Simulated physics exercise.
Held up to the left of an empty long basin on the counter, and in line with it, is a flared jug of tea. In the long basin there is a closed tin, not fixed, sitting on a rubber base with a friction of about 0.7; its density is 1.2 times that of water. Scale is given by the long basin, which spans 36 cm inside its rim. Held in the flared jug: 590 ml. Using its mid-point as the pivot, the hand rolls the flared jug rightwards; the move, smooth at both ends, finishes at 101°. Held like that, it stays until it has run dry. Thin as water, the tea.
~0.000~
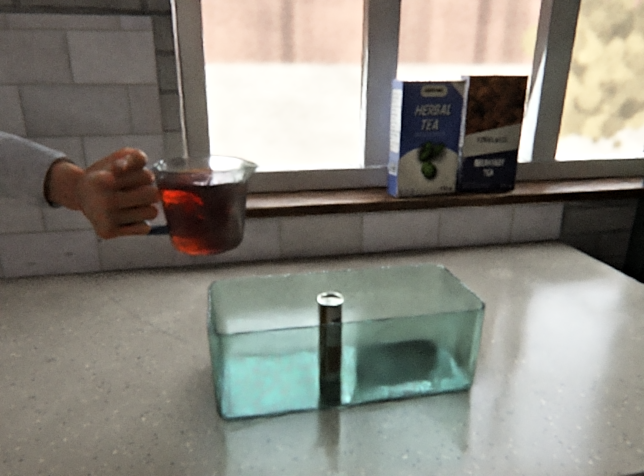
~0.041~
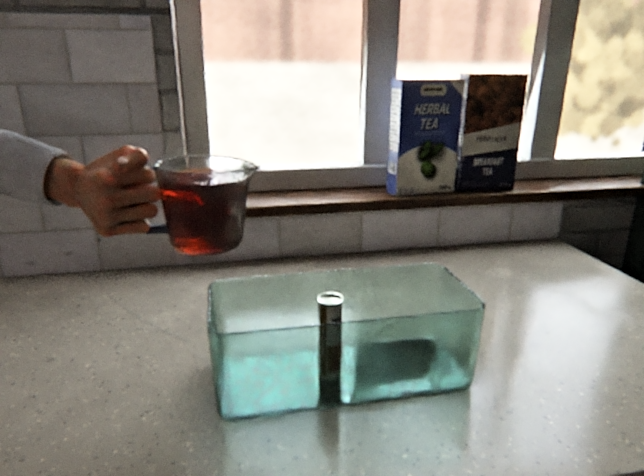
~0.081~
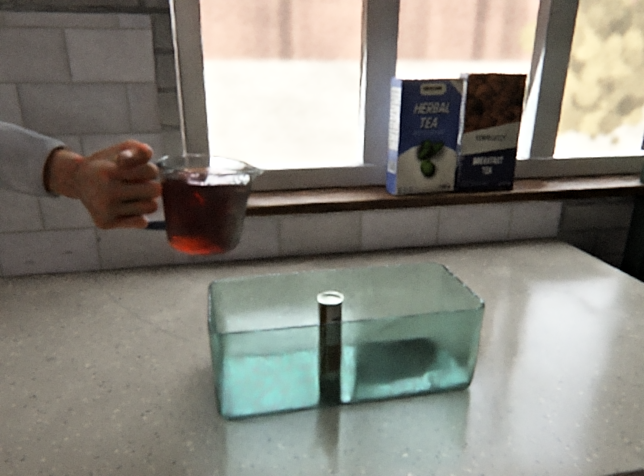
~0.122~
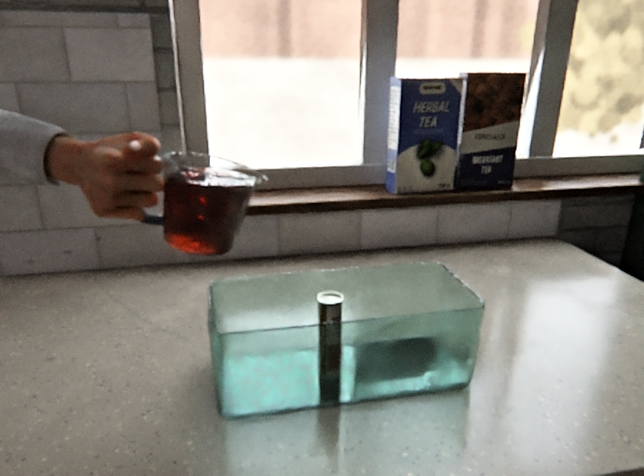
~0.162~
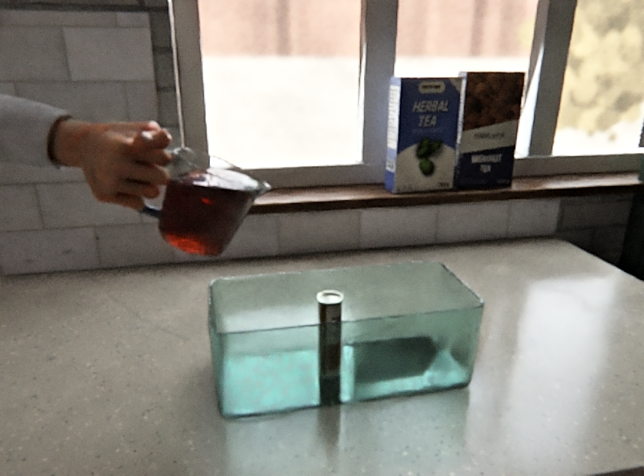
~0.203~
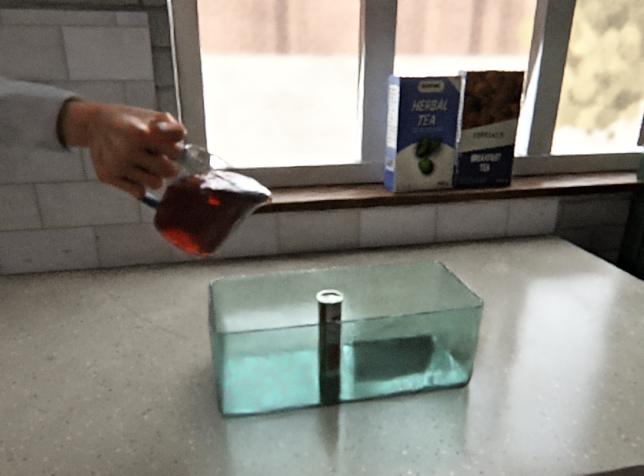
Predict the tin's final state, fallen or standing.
It never tilts over.
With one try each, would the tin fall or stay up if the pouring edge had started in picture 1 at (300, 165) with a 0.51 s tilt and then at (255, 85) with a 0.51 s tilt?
The tin stays vertical the first time and overturns the second time.
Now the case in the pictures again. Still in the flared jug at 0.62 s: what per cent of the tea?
Near 9 percent, more or less.
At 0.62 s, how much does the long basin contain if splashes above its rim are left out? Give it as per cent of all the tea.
Around 78 per cent of the whole.
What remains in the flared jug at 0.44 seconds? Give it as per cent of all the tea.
44 %.
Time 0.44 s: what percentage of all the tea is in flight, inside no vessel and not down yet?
Near 32 per cent of it all.
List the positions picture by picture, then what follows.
It leans 0°; its right rim is at (259, 164); the tea meets the walls at (160, 177) and (247, 175); the long basin's rim runs from (209, 307) to (463, 285); the tin's top is at (330, 303), in the first picture.
It leans 2°; its right rim is at (260, 165); the tea meets the walls at (160, 177) and (247, 175), in the second picture.
It leans 6°; its right rim is at (264, 170); the tea meets the walls at (163, 176) and (249, 177), in the third picture.
It leans 14°; its right rim is at (268, 177); the tea meets the walls at (167, 175) and (254, 179), in the fourth picture.
It leans 23°; its right rim is at (271, 188); the tea meets the walls at (169, 180) and (260, 181), in the fifth picture.
It leans 35°; its right rim is at (273, 200); the tea meets the walls at (167, 188) and (269, 193); 1 per cent is over the edge, in the sixth picture.
After 0.44 s the tilt is 97° and 44 per cent is still to pour; the tin stands where it began.
After 0.62 s the tilt is 101° and 9 per cent is still to pour; the tin stands 1 cm from where it began.
After 0.81 s the tilt is 101° and 1 per cent is still to pour; the tin stands 1 cm from where it began.
After 1.01 s the tilt is 101° and 0 per cent is still to pour; the tin stands 1 cm from where it began.
In the end the tin stands 1 cm from where it began.
